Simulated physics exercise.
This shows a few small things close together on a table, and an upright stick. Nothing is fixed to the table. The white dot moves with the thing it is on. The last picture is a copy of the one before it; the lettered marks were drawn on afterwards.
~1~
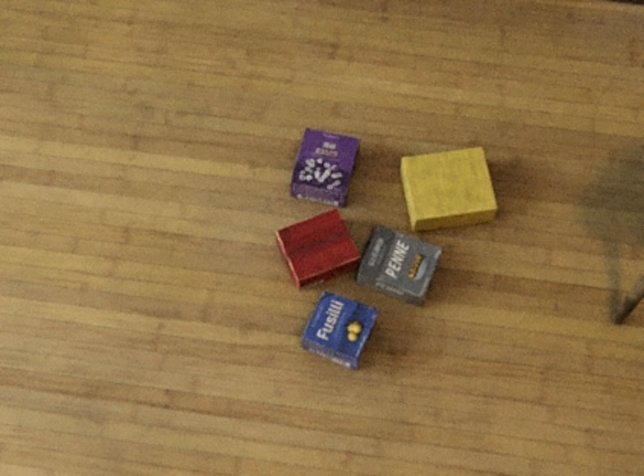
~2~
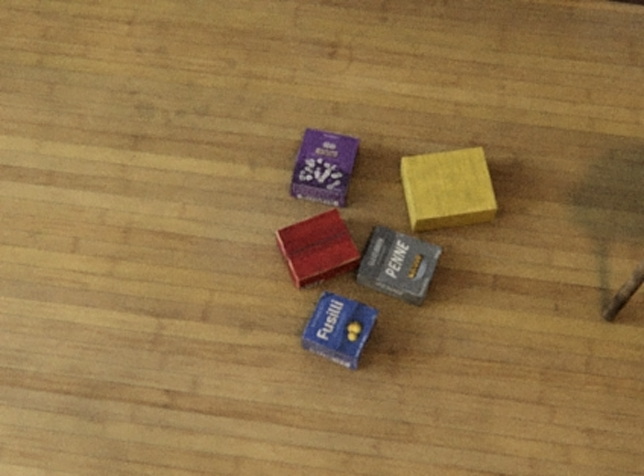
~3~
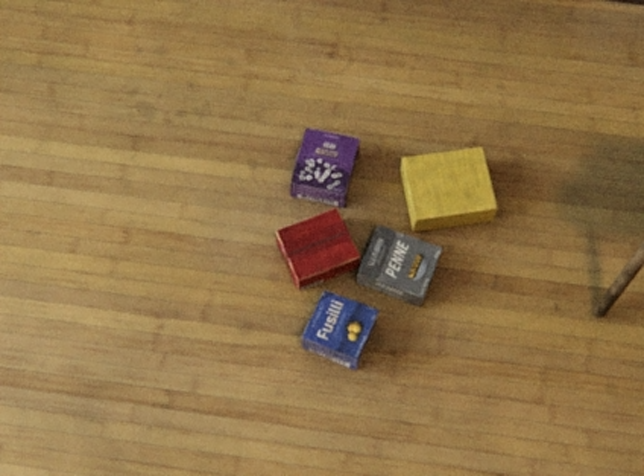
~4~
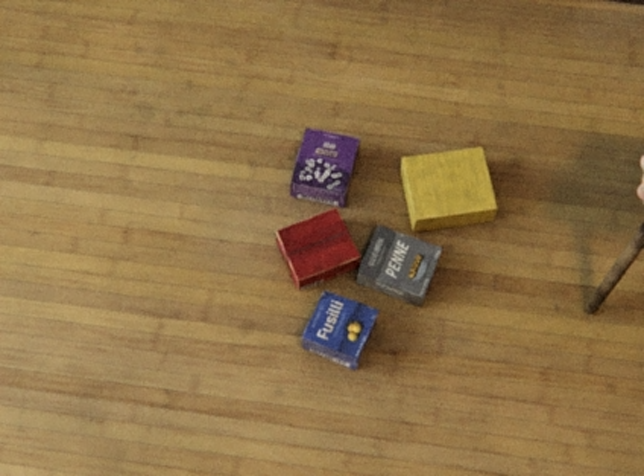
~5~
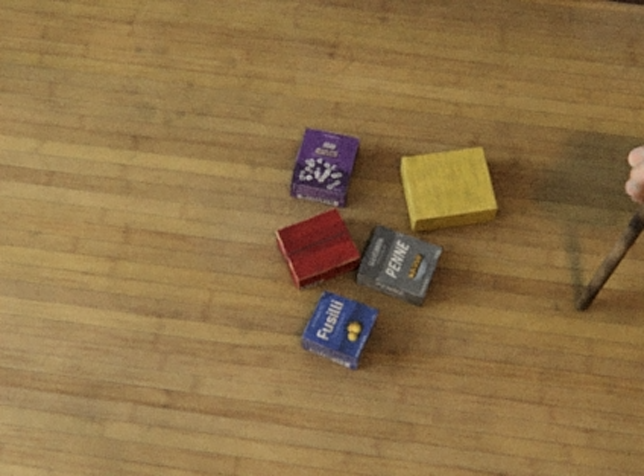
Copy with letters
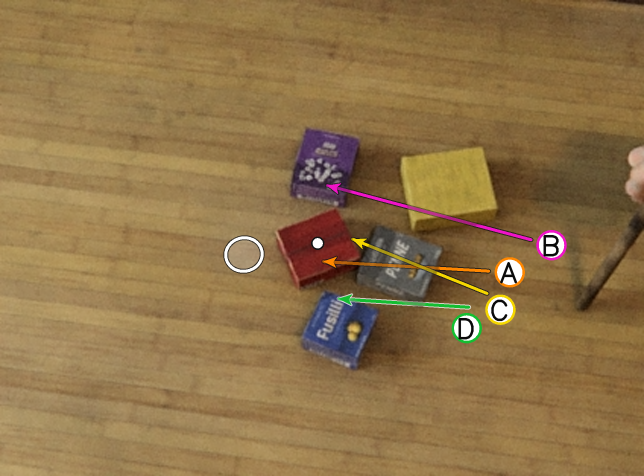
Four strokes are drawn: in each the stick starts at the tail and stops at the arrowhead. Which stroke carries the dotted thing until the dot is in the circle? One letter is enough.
The dot ends in the ring with C.
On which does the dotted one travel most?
Stroke A.
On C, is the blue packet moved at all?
No.
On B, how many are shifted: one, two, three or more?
Two.
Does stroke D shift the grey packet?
Yes.
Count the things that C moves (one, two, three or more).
Two.
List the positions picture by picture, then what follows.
In the first picture, blue packet (340, 330); grey packet (400, 266); red box (318, 249).
In the second picture, red box (318, 249); purple packet (325, 168).
In the third picture, yellow block (448, 190); blue packet (340, 330).
In the fourth picture, grey packet (400, 266); red box (318, 249).
In the fifth picture, purple packet (325, 168); yellow block (448, 190); blue packet (340, 330).
On the marked copy, A from (489, 271) to (323, 262); B from (531, 240) to (327, 185); C from (487, 293) to (353, 239); D from (469, 307) to (339, 299); the ring at (244, 254); the white dot at (317, 244).
Following C. Soon after the start, foot of the stick (437, 274); red box (316, 249).
Later, foot of the stick (387, 254); red box (278, 251); grey packet (348, 261).
In the end, foot of the stick (353, 240); red box (245, 258); grey packet (317, 253); the dot on the red box is in the ring.
As for the rest, A leaves the dotted thing at (213, 251); B leaves the dotted thing at (318, 249); D leaves the dotted thing at (302, 233).
